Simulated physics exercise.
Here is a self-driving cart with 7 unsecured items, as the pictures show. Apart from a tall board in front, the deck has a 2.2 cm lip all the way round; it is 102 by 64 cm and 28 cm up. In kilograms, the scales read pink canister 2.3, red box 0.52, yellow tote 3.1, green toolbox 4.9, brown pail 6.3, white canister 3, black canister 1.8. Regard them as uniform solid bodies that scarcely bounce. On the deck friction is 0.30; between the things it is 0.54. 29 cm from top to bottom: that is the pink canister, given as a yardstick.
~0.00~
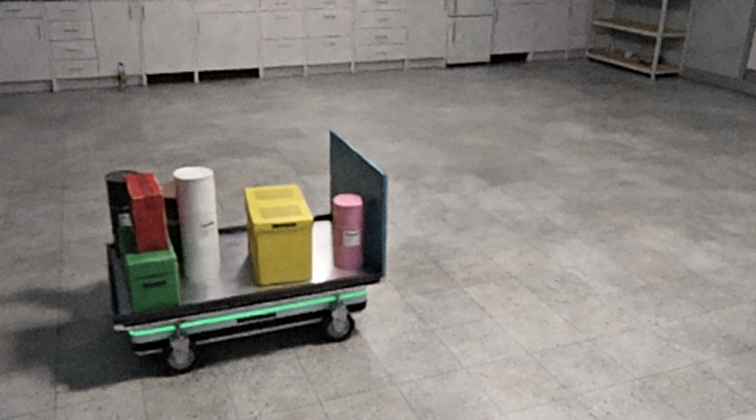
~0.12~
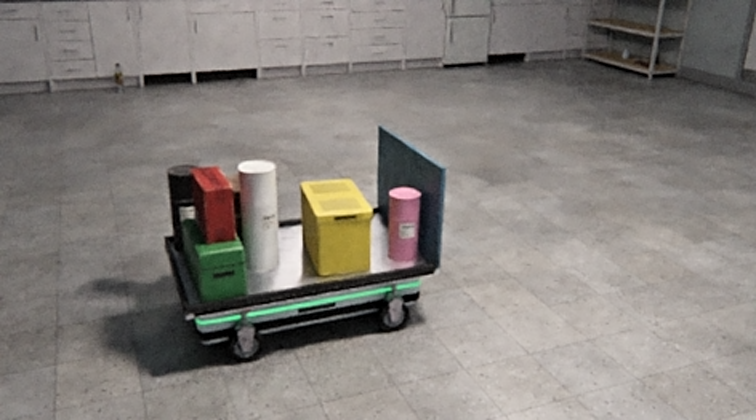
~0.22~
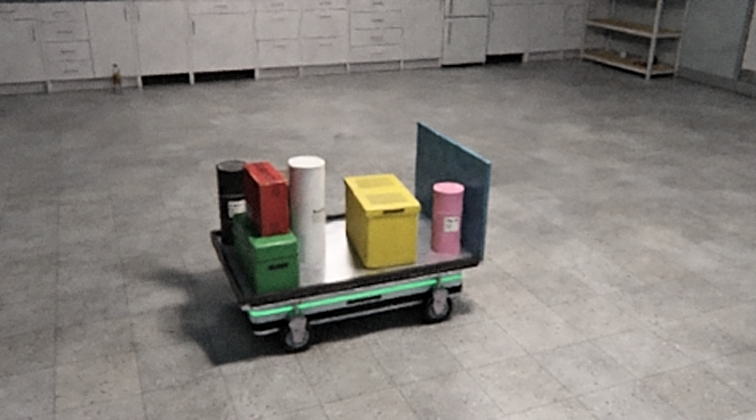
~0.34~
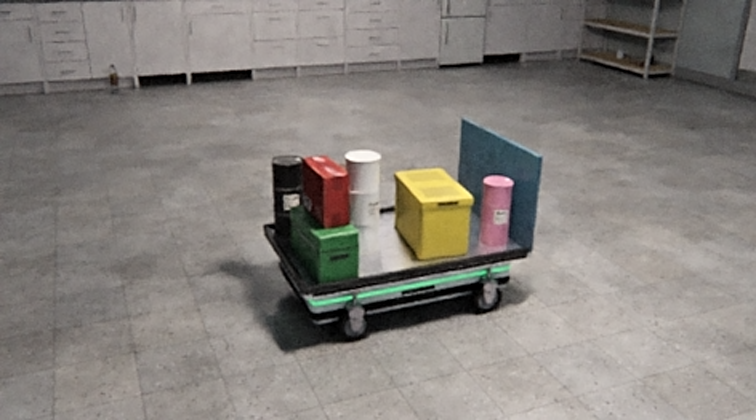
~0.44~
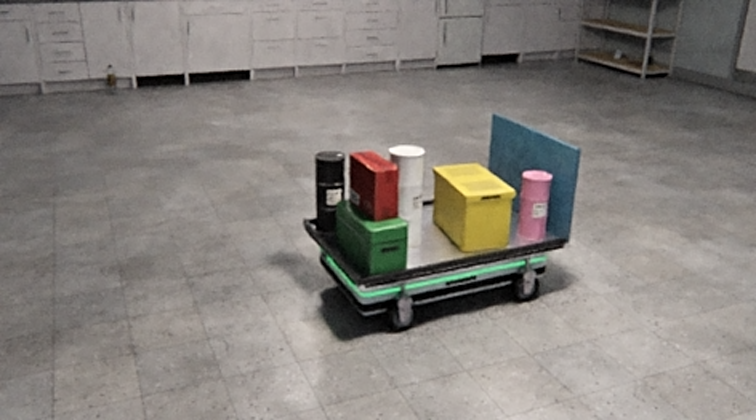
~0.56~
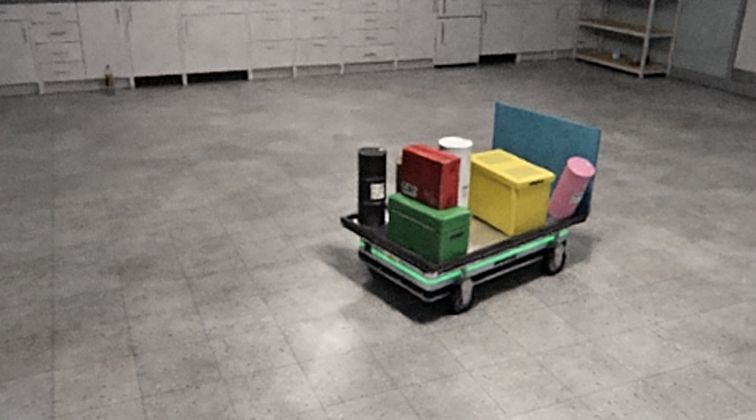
A cart carrying boxes and canisters rolls right and turns, and its pink canister tilts.
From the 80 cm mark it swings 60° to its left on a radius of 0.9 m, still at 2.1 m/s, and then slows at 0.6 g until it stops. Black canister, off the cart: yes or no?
No.
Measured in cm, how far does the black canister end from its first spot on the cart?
It ends about 56 centimetres from where it started.
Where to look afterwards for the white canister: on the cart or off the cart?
White canister: Goes out of bounds.
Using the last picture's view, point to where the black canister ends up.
It comes to rest near (449, 128).
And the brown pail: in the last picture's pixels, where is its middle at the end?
(483, 118).
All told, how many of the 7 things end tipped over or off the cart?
Count: 3.
After 0.86 s, cart 181 cm along, turned 54°; pink canister now off the cart; black canister moved 7 cm near (441, 166); white canister 9° off upright.
After 1.26 s, cart 240 cm along, turned 60°; white canister now off the cart; black canister 26° off upright near (450, 128); brown pail moved 28 cm.
After 1.46 s, cart 242 cm along, turned 60°, stopped; black canister on its side near (444, 135); brown pail moved 42 cm; red box moved 29 cm.
In the end (3.0 s), off the cart, pink canister and white canister; toppled on the cart, black canister; not toppled but over 10 cm from the start, red box, yellow tote, green toolbox and brown pail. In the last view, black canister near (449, 128).
